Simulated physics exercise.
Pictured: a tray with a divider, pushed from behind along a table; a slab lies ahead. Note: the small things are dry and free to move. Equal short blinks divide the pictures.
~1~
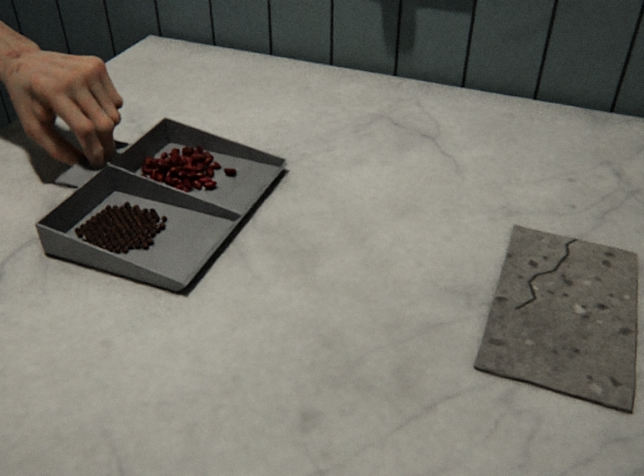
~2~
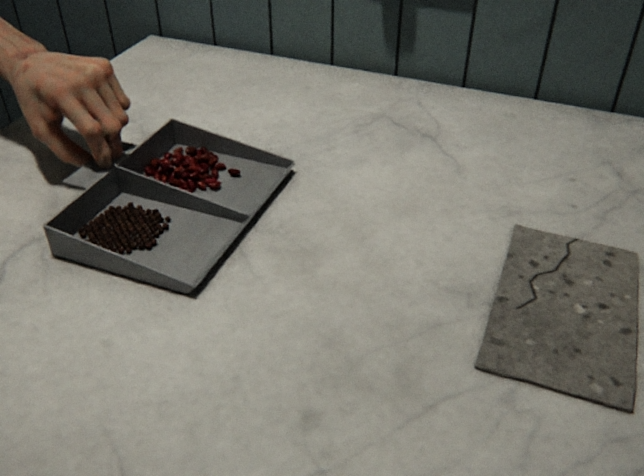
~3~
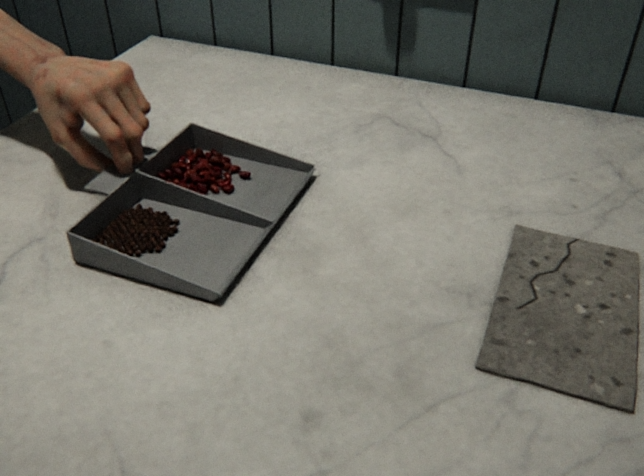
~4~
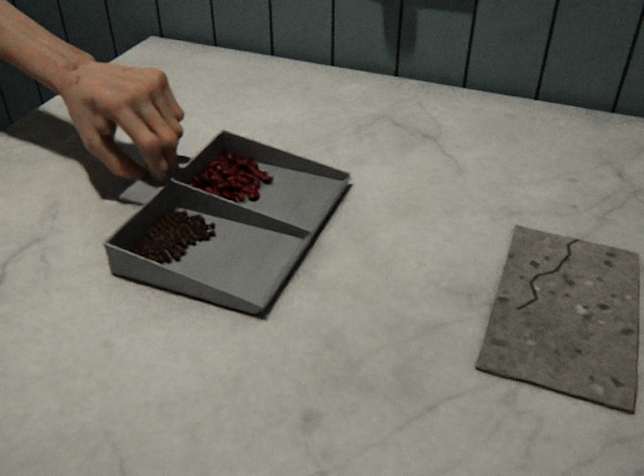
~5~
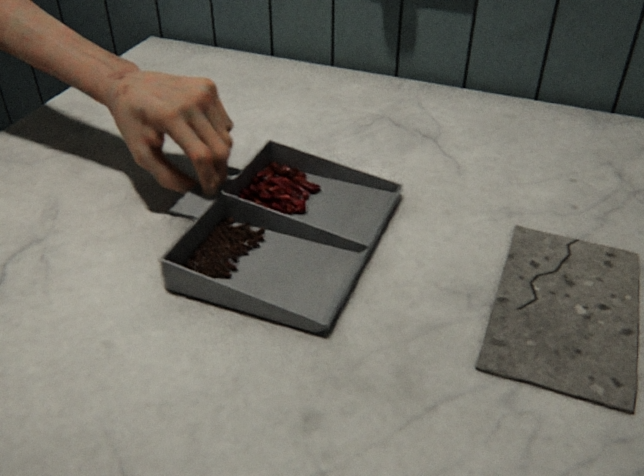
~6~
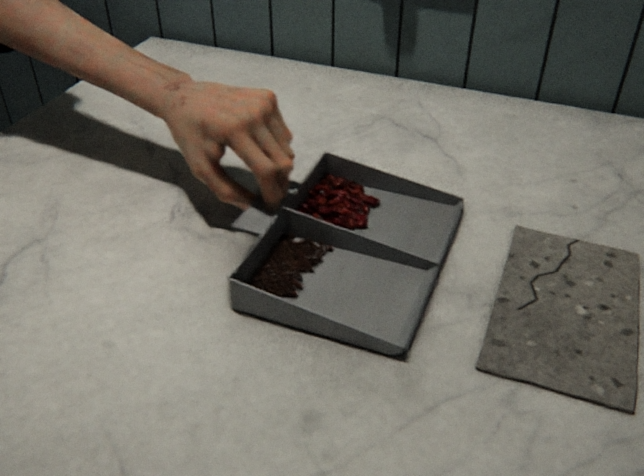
We see a hand push a divided grey tray, with dark brown bits in the near section and red beans in the far one, rightward across a pale marble table, slowly then faster, nearer to a cracked grey slab.
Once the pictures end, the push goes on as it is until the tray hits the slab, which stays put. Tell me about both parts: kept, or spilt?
Outcome: Near portion lets some escape, far portion lets some escape.
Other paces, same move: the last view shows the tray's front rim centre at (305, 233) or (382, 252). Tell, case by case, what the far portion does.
The first time it goes nowhere, and the second time it drops some out.
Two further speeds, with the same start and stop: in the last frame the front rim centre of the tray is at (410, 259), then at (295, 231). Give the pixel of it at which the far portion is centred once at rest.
The middle stops roughly at (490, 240) the first time and at (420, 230) the second time.
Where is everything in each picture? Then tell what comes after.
In the first frame, front rim at (242, 217), at rest; slab at (559, 342); near portion at (119, 226), many allspice berries; far portion at (184, 170), many kidney beans.
In the second frame, front rim at (250, 219), hardly any of the way covered; far portion at (188, 171).
In the third frame, front rim at (273, 224), a small part of the way covered; near portion at (136, 229).
In the fourth frame, front rim at (312, 235), about a quarter of the way covered; far portion at (231, 183).
In the fifth frame, front rim at (369, 249), about half of the way covered; near portion at (219, 253).
In the sixth frame, front rim at (438, 266), most of the way covered; slab at (560, 342); near portion at (283, 271); far portion at (326, 208).
Then, 0.03 s after the last picture, tray still sliding, front rim near (472, 275); near portion all inside; far portion all inside.
Then, 0.16 s after the last picture, tray stopped at the slab; near portion about a quarter out of the tray; far portion about a quarter out of the tray.
Then, 0.37 s after the last picture, tray stopped at the slab; near portion about half out of the tray; far portion about half out of the tray.
By the end, tray stopped at the slab; near portion about half out of the tray; far portion about half out of the tray.
